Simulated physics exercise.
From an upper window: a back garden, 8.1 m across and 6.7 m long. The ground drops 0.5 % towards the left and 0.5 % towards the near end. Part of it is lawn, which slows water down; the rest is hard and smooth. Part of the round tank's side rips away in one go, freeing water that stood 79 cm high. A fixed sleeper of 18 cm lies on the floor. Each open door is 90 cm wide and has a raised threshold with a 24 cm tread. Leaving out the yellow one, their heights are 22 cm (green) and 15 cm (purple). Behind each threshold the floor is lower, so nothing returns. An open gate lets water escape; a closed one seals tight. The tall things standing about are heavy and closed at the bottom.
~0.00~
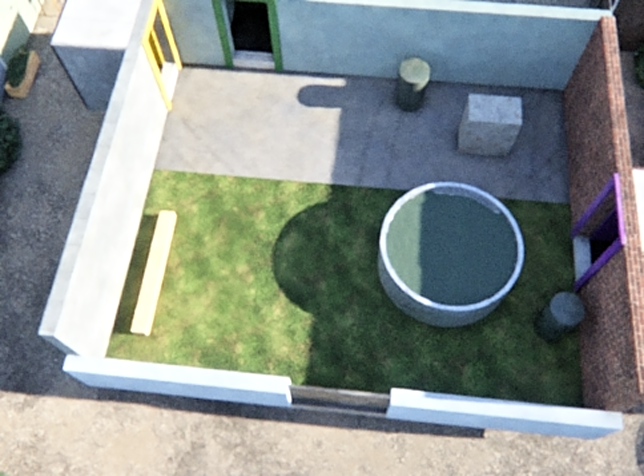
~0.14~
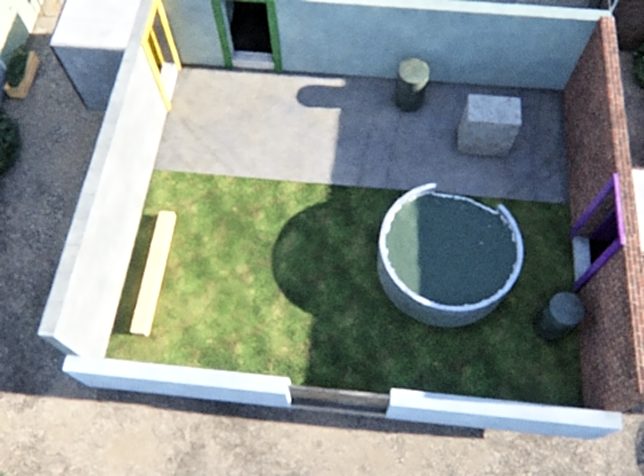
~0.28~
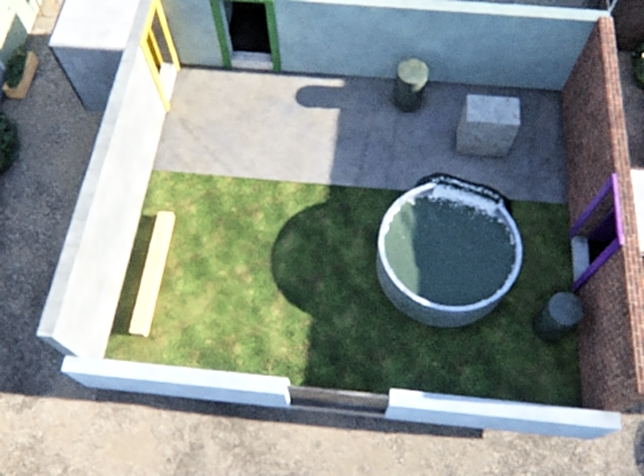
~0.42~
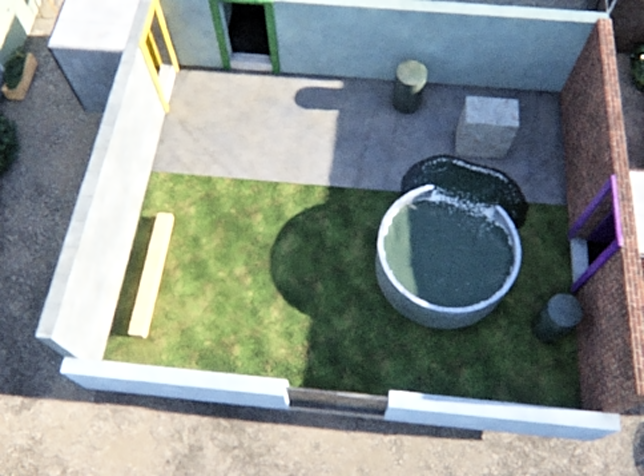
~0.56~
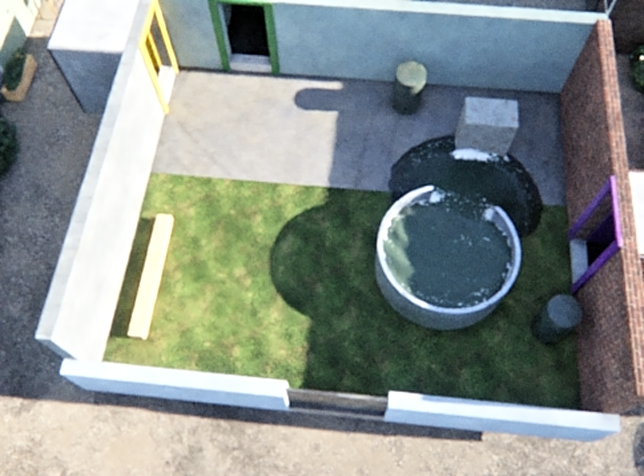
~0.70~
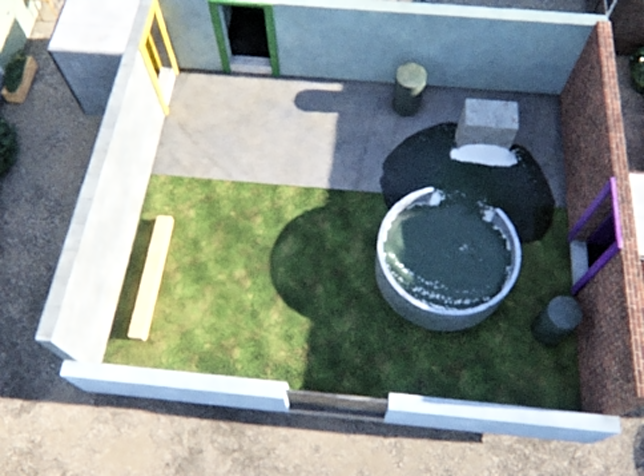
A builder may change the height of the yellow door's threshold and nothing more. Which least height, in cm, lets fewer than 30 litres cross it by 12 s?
About 14.5 cm.
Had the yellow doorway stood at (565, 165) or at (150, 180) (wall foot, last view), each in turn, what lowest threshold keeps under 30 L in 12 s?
About 32 and 8.0 cm.
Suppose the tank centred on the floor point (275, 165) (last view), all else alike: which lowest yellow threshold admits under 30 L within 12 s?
Then roughly 23 cm.
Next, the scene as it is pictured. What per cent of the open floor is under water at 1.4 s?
Near 20 per cent is wet.
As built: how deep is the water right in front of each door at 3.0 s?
Depths in cm: Green 8, yellow 0, purple 8.
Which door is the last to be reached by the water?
The yellow one.
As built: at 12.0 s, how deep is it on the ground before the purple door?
About 6.5 cm.
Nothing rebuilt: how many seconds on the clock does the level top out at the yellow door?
Around 6.0 s.
After 1.4 s water covers 20 % of the floor, deepest (50 cm) near (473, 162); it has not reached the yellow door.
After 3.0 s water covers 35 % of the floor, deepest (32 cm) near (473, 89); it has not reached the yellow door.
After 12.0 s water covers 100 % of the floor, deepest (12 cm) near (99, 374); 7 cm at the yellow door, 0 litres in over its 24 cm threshold.
At the yellow door as built, the water arrived by 3.3 s and peaked near 21 cm at 5.8 s.
Run again over the same 12 s with other heights there, 55 litres in over 12.5 cm, 10 litres over 17 cm. The limit of 30 litres is kept from about 14.5 cm up.
